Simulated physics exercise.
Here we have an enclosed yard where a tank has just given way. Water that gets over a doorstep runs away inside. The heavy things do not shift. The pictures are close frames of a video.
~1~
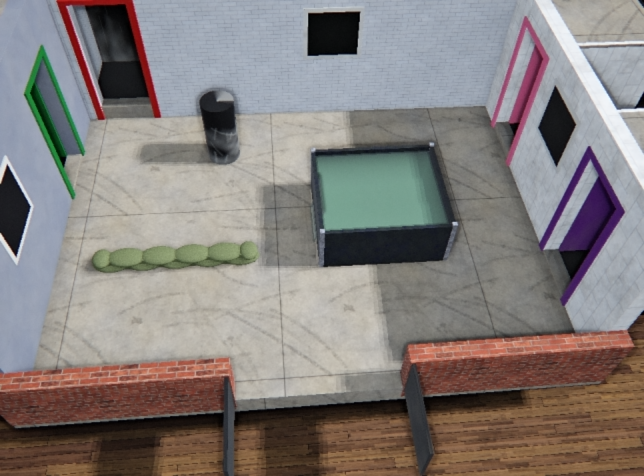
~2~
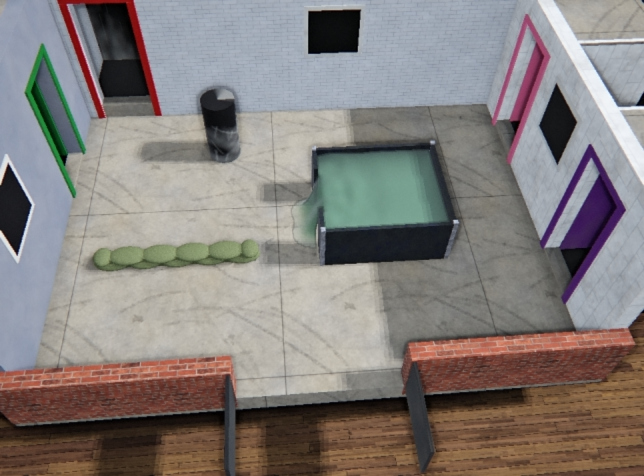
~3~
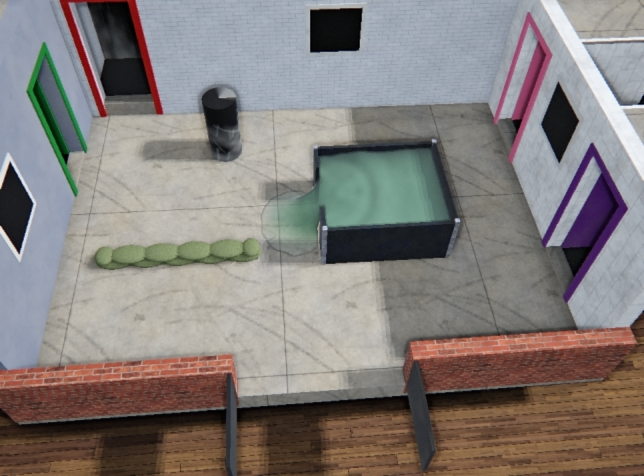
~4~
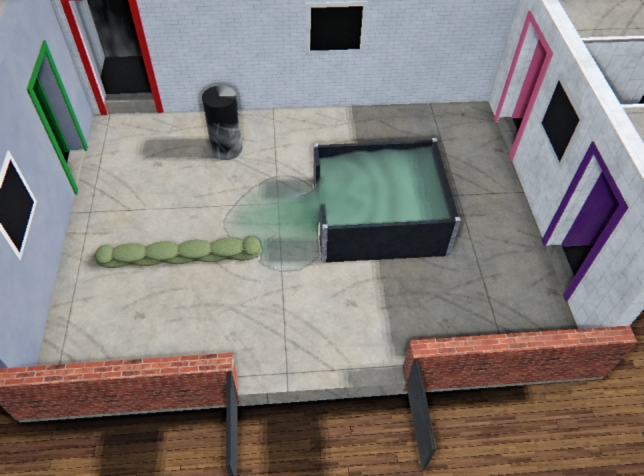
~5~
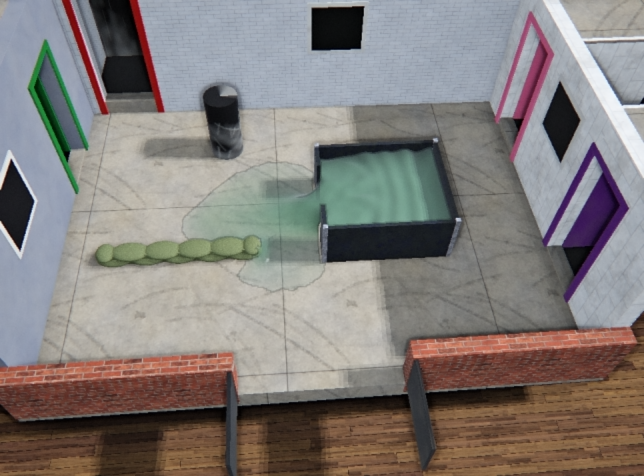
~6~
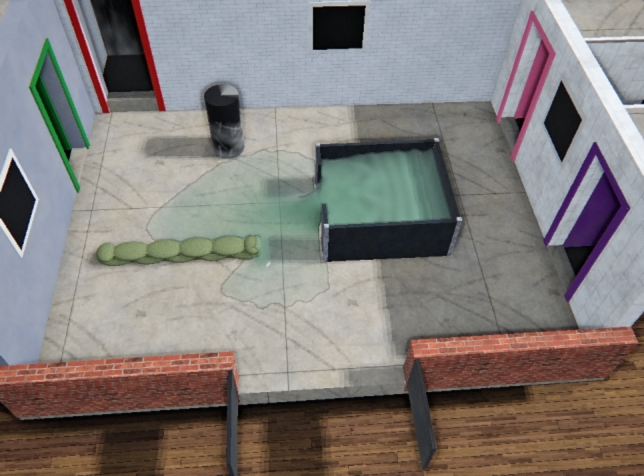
The clip shows a walled yard with a dark tank of greenish water, a black cylinder and a low green hedge; water pours from the tank's left side and spreads leftward across the paved floor, reaching around the hedge's right end.
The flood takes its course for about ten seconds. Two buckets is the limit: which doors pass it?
In the end: The purple door holds within the limit; the pink door holds within the limit; the green door floods; the red door holds within the limit.
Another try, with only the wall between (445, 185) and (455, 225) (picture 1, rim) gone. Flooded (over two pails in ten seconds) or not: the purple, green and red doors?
The purple one floods, the green one keeps below it, the red one holds.
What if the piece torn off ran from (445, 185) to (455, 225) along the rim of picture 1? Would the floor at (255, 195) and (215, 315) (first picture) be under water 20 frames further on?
In that order: No water, no water.
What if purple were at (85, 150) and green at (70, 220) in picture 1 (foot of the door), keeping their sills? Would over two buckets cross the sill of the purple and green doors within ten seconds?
Then: The purple one passes that mark; the green one lets more in.
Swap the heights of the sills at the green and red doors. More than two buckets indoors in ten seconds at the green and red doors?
My reading: Green door takes less, red door goes over.
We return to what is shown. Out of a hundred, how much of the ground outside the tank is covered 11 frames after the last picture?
Close to 40 %.
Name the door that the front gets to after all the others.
That is the purple door.
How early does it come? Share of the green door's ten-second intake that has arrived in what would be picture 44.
About 85 per cent.
A moment on, water covers 30 % of the floor; the purple door not reached, the pink door not reached, the green door wet at the sill, nothing in, the red door not reached.
Next, water covers 40 % of the floor; the purple door not reached, the pink door not reached, the green door over two buckets in, the red door wet at the sill, nothing in.
Then, water covers 45 % of the floor; the purple door not reached, the pink door not reached, the green door far over two buckets in, the red door wet at the sill, nothing in.
Later, water covers 60 % of the floor; the purple door not reached, the pink door not reached, the green door far over two buckets in, the red door wet at the sill, nothing in.
In the end, water covers 95 % of the floor; the purple door wet at the sill, nothing in, the pink door wet at the sill, nothing in, the green door far over two buckets in, the red door wet at the sill, nothing in.
